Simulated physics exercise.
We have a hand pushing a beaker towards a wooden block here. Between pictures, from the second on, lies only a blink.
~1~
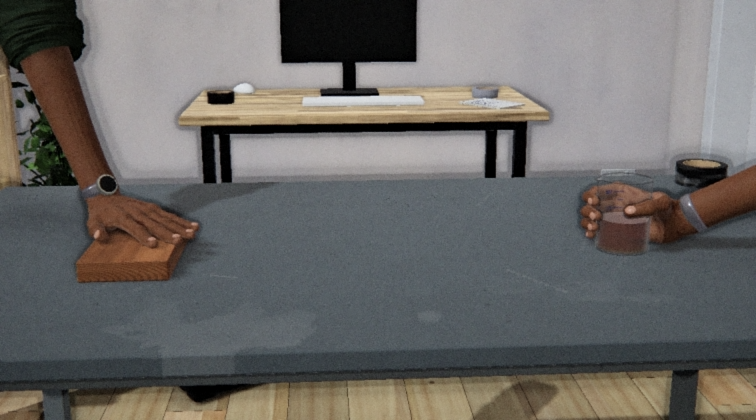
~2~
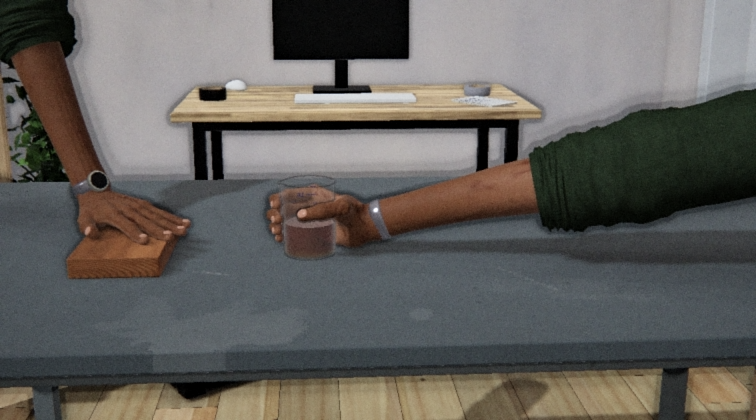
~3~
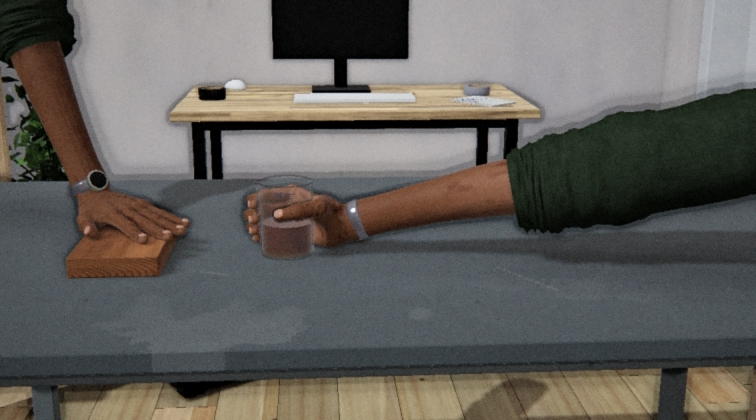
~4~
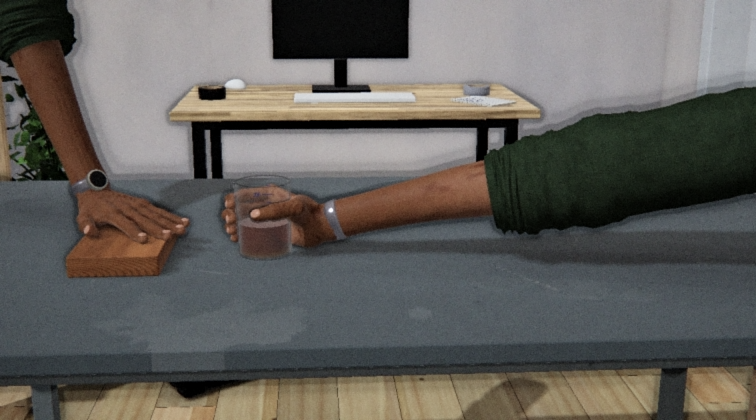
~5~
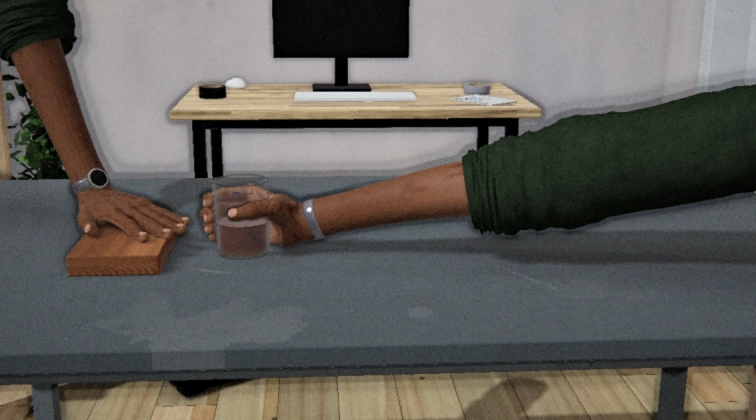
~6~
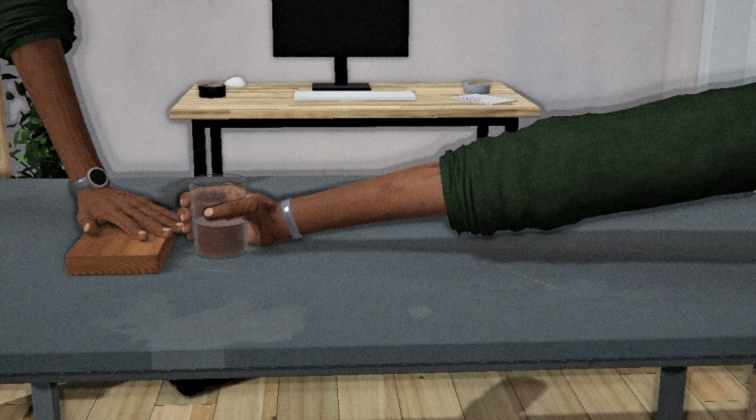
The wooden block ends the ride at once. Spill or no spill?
The liquid stays contained.
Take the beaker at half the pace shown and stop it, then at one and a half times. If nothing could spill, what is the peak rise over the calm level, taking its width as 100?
The wave rises some 20 percent of the width in the first case and some 55 percent in the second.
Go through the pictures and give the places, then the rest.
The first frame shows at rest; beaker (624, 213) about half full; wooden block (137, 251).
The second frame shows under way; beaker about half full, surface at (310, 222).
The third frame shows on by 20 px; beaker (287, 216) about half full.
The fourth frame shows on by 20 px; beaker about half full, surface at (264, 221).
The fifth frame shows on by 20 px; beaker (243, 215) about half full.
The sixth frame shows on by 20 px; beaker about half full, surface at (220, 220); wooden block (127, 244).
Shortly, the beaker meets the wooden block.
Then, the tea surges up the wall; the wave climbs under half way to the rim.
At the finish, the beaker stands at the wooden block; none is lost.
